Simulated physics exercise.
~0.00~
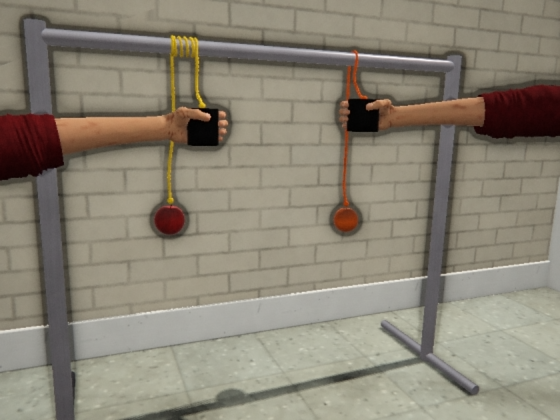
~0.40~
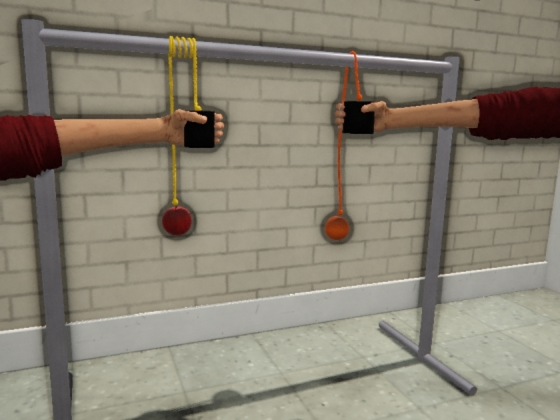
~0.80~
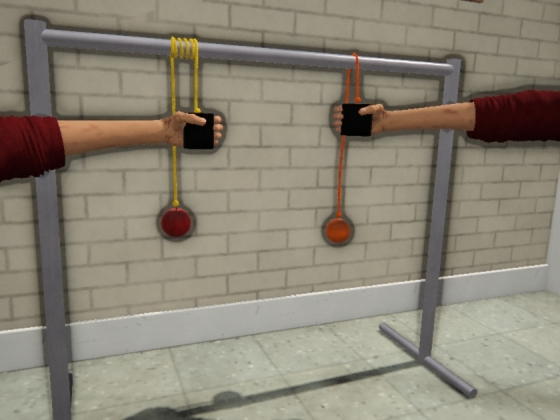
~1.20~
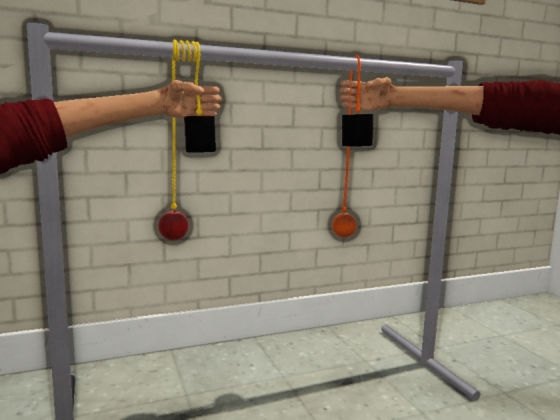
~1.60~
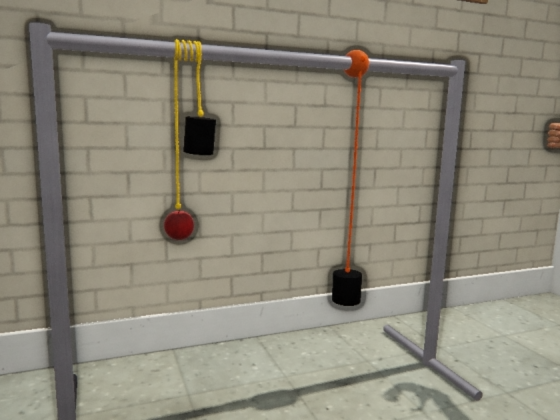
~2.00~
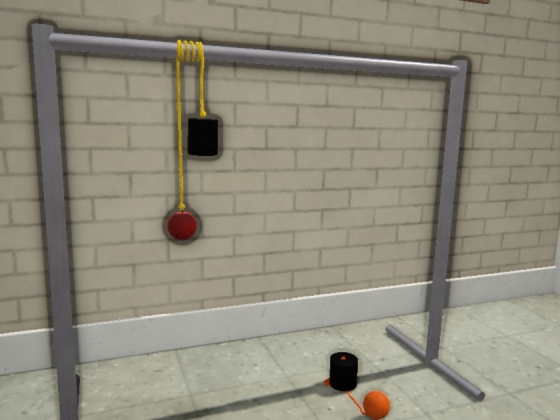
The right black block drops to the floor after the hands let go, while the left stays hanging.
